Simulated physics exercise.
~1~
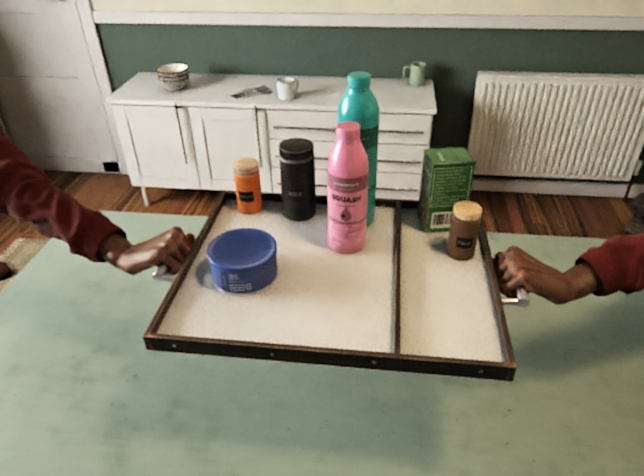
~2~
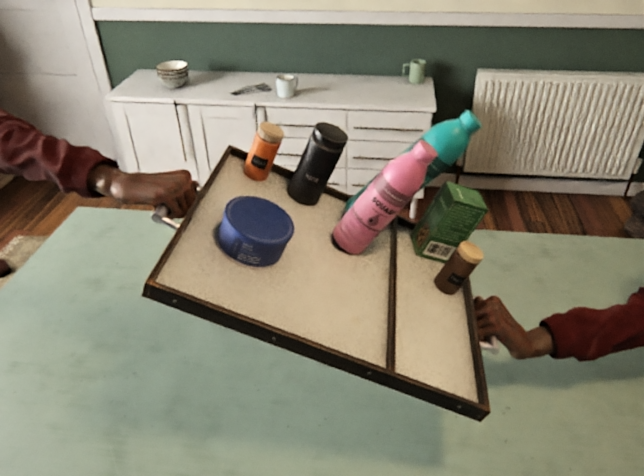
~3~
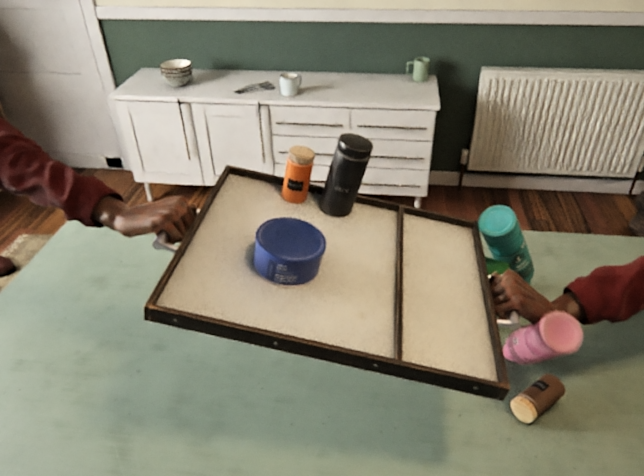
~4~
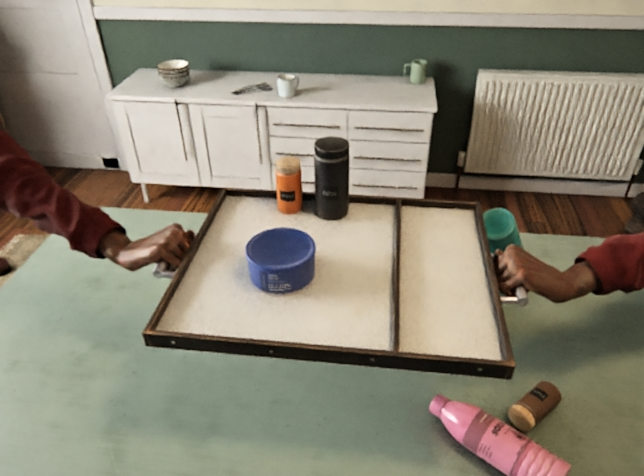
Two hands held a serving tray and dipped its right edge, sending the pink and turquoise bottles, brown shaker and green carton tumbling off, then levelled it, leaving the orange shaker, black jar and blue tub standing on it, shifted slightly right.
